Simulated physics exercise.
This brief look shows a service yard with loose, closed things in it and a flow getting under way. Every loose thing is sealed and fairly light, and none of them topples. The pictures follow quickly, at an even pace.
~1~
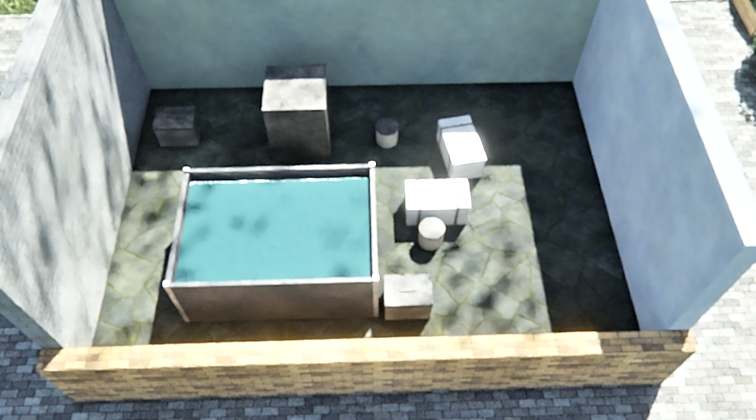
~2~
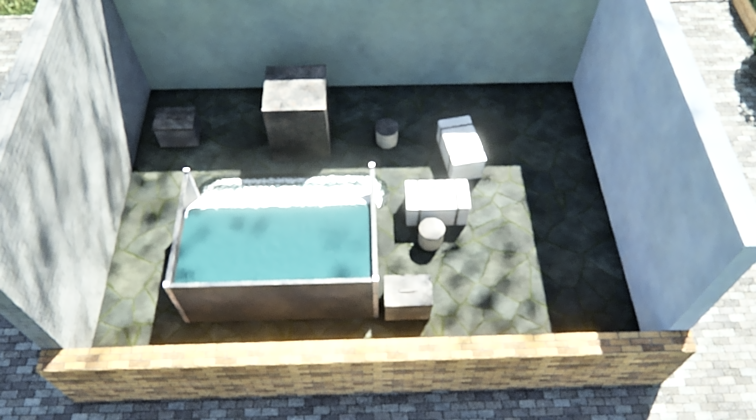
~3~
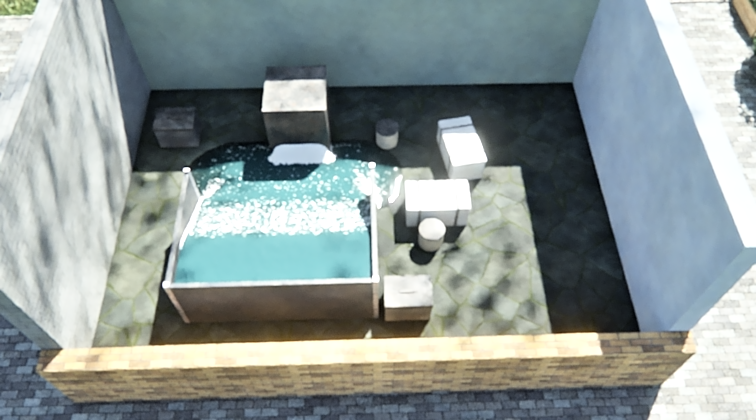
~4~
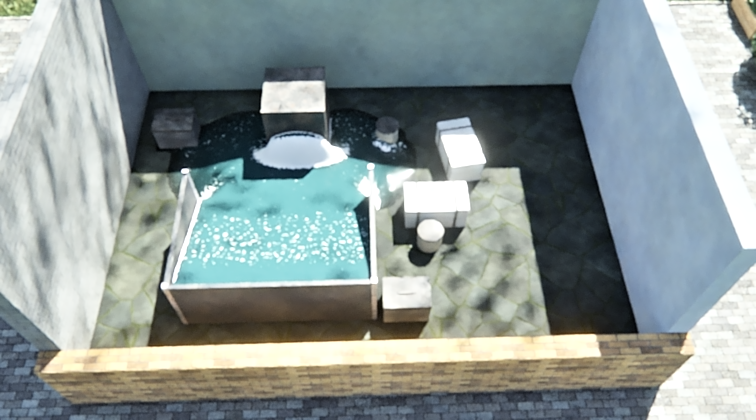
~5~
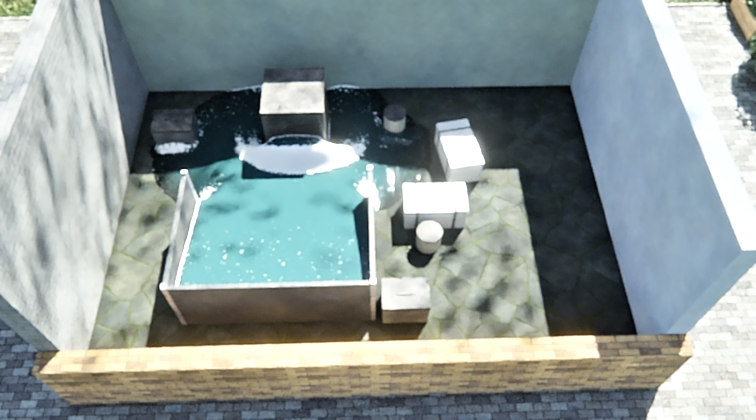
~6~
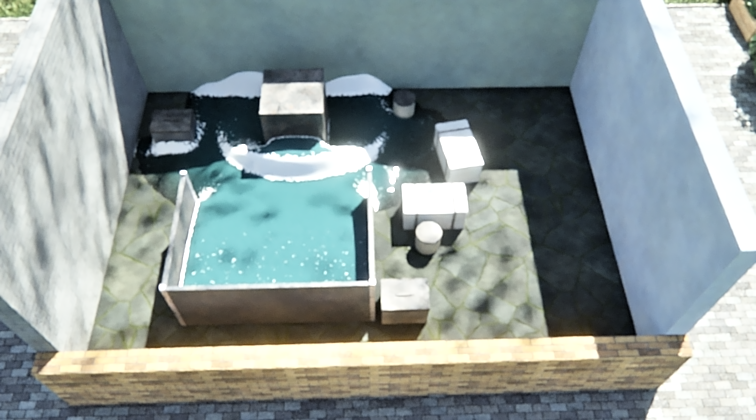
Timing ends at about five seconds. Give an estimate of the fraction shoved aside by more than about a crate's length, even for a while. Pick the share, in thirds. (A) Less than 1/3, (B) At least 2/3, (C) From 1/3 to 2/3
C.
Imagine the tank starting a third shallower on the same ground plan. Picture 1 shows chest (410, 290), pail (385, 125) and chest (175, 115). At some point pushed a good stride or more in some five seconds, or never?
First: Falls short; second: Goes past it; third: Goes past it.
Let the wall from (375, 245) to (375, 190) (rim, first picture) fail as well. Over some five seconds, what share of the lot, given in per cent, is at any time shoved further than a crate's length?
My figure is about 60 %.
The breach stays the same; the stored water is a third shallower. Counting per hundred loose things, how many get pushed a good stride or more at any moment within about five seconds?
Close to 60 % of the lot.
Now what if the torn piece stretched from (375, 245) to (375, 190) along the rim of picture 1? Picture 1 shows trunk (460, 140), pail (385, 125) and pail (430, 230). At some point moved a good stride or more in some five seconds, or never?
Taking them in order, short of it, covered the distance, covered the distance.
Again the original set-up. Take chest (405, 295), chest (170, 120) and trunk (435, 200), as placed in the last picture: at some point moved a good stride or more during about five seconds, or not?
Object by object as listed: Kept nearby, then got well clear, then kept nearby.
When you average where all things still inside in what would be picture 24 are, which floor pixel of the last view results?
About (429, 200).
A moment on, 2 of 7 are well off their spots; 1 afloat.
Next, 3 of 7 are well off their spots; 3 afloat.
Later, 3 of 7 are well off their spots; 3 afloat.
In the end, 3 of 7 are well off their spots, and 4 have been at some point; 3 afloat.
